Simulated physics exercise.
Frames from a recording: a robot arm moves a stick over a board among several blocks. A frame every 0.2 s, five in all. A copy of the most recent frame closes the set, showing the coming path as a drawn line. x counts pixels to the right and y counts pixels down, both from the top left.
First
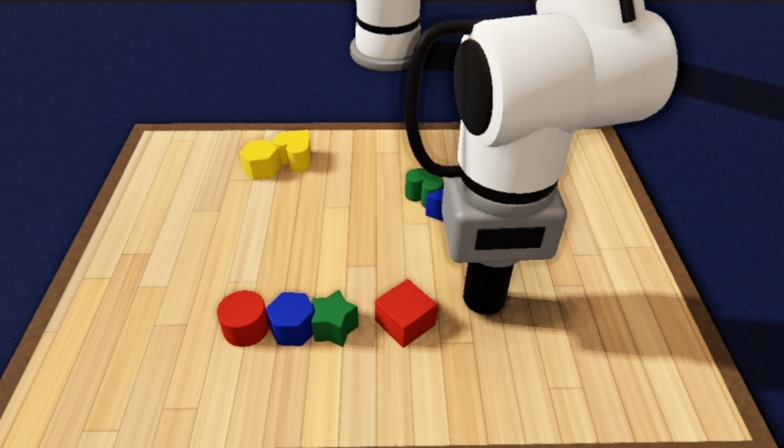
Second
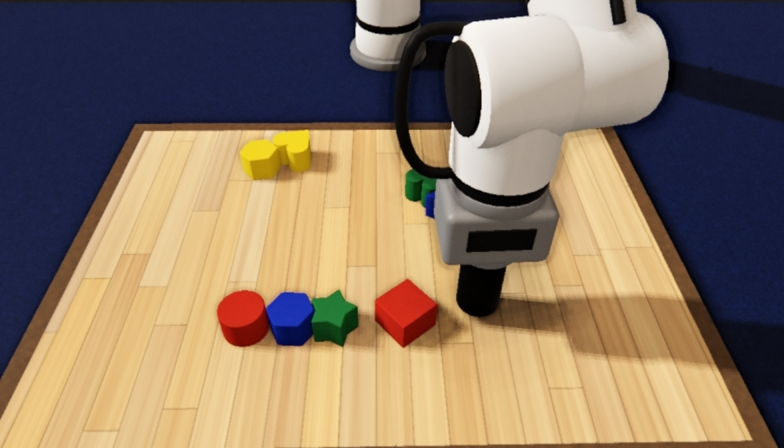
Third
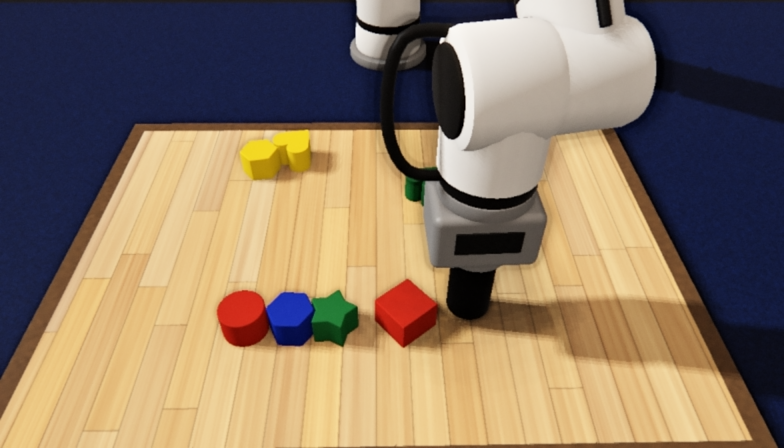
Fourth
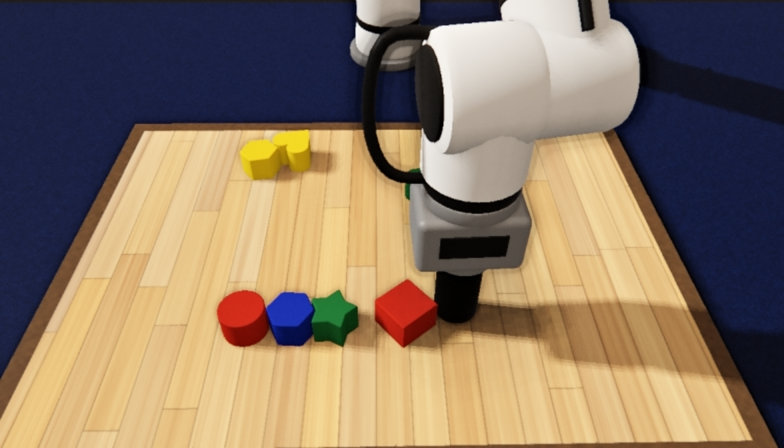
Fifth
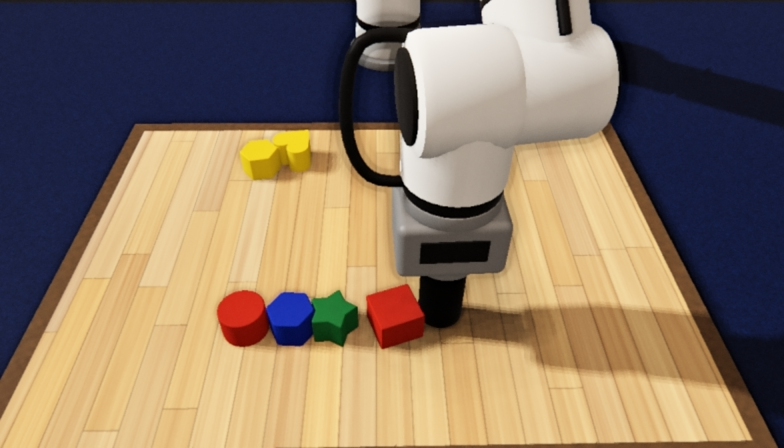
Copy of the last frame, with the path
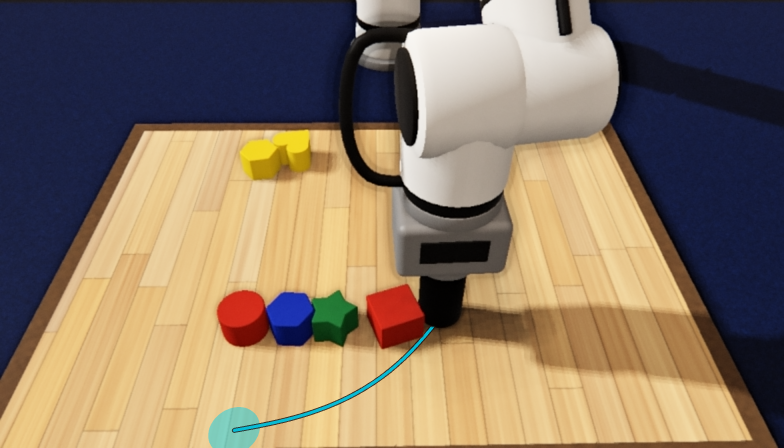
On a light wooden board, a red cylinder, a blue hexagonal block, a green star and a red square block sit in a row, with yellow blocks farther back. A robot arm slides its black stick left toward the red square, then nudges it slightly left, turning it a little.
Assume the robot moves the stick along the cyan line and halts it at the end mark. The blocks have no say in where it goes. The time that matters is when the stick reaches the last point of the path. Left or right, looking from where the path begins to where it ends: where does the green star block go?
The shift goes right.
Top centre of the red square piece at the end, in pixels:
I predict (365, 314).
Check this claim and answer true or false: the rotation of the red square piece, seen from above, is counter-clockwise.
The claim does not hold.
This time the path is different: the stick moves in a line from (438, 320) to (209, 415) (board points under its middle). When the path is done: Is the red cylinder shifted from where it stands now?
It seems so.
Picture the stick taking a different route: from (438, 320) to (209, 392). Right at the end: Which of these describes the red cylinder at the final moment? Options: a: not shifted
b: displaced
Correct choice: B.
The drawn path runs from (438, 320) by way of (391, 370) and (320, 409) to (234, 430).
The first path, step by step. One third of the way, stick at (391, 361); red cylinder at (234, 308); blue hexagonal block at (282, 305), turned 15° anticlockwise; green star block at (324, 301); red square piece at (365, 314), turned 60° clockwise.
Two thirds of the way, stick at (318, 402); red cylinder at (234, 308); blue hexagonal block at (282, 305), turned 15° anticlockwise; green star block at (324, 299); red square piece at (365, 314), turned 65° clockwise.
At the end, stick at (231, 422); red cylinder at (234, 308); blue hexagonal block at (282, 305), turned 15° anticlockwise; green star block at (324, 299); red square piece at (365, 314), turned 65° clockwise.
